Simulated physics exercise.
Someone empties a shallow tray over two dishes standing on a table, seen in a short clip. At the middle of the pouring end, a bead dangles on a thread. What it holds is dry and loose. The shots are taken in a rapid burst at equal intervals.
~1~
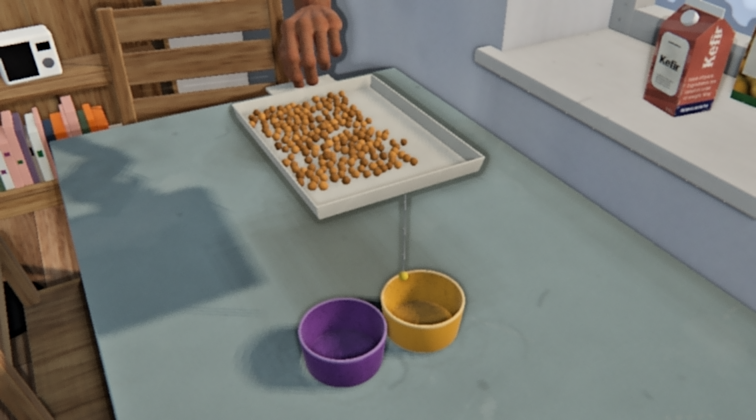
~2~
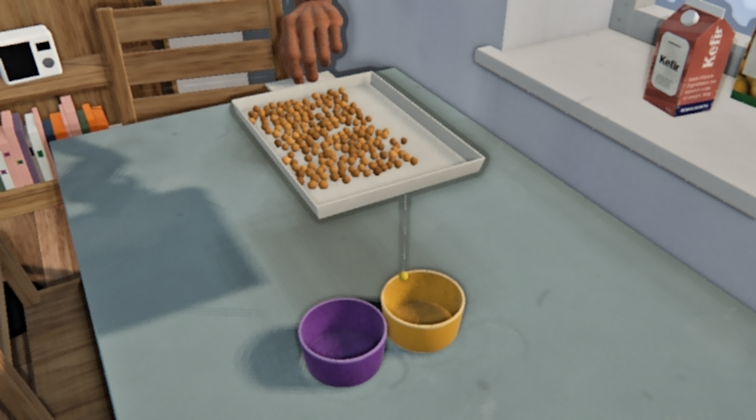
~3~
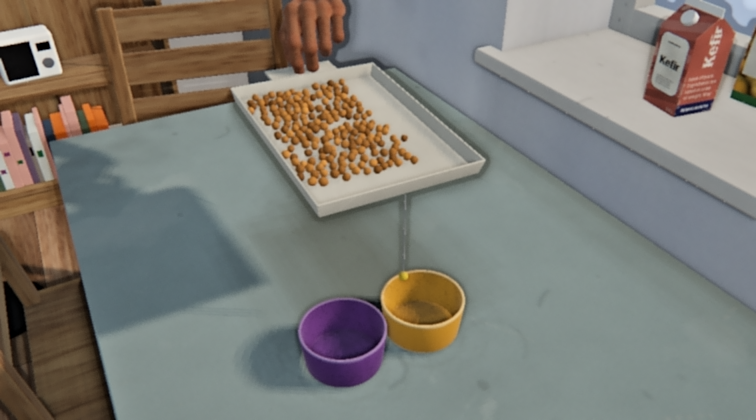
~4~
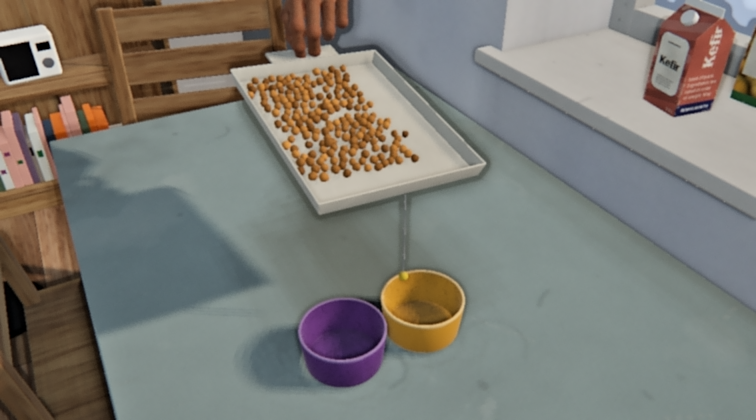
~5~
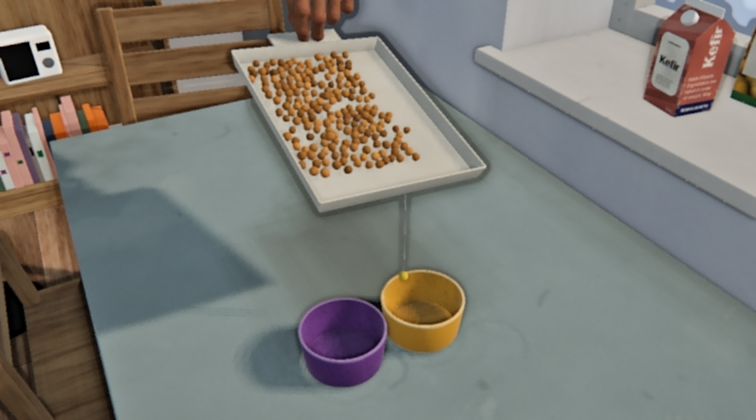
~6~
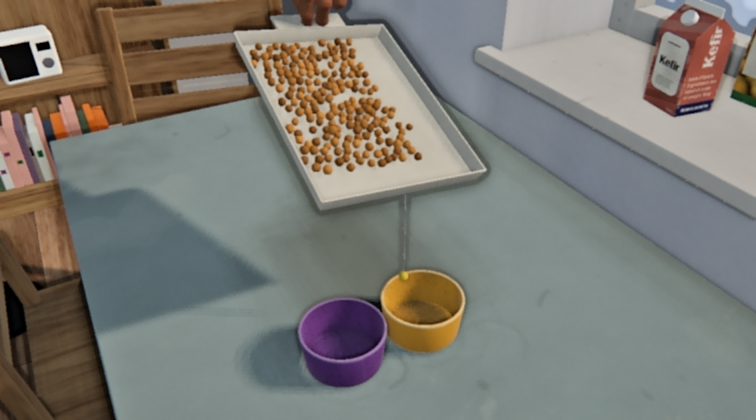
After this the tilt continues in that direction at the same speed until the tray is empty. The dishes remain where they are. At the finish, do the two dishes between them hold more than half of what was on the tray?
No.
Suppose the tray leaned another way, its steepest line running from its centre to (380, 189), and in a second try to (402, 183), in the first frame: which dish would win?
The first place favours the left of the two, the second the right of the two.
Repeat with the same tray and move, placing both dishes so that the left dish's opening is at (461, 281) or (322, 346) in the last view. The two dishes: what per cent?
Approximately 60 percent, followed by approximately 20 percent.
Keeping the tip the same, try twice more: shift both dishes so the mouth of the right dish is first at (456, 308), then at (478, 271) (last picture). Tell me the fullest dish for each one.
In turn: The right-hand dish; right.
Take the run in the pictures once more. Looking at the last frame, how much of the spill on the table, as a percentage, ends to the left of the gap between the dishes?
Close to 0 %.
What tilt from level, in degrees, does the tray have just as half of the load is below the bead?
Roughly 120 degrees of turn.
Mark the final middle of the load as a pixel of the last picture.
Somewhere around (477, 324) in the last picture.
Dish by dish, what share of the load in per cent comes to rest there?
I'd say some 0 in a hundred wind up in the left dish, and some 20 in a hundred in the right.
Soon after the last picture, tray tipped steeply; most on the tray; about a quarter in the air.
A little later, tray tipped past a quarter turn; about half on the tray; a small part in the right dish; about a third outside both; a stray few in the air.
Later still, tray tipped past a quarter turn; about a quarter in the right dish; most outside both.
At rest, tray tipped past a quarter turn; none in the left dish; about a quarter in the right dish; most outside both.
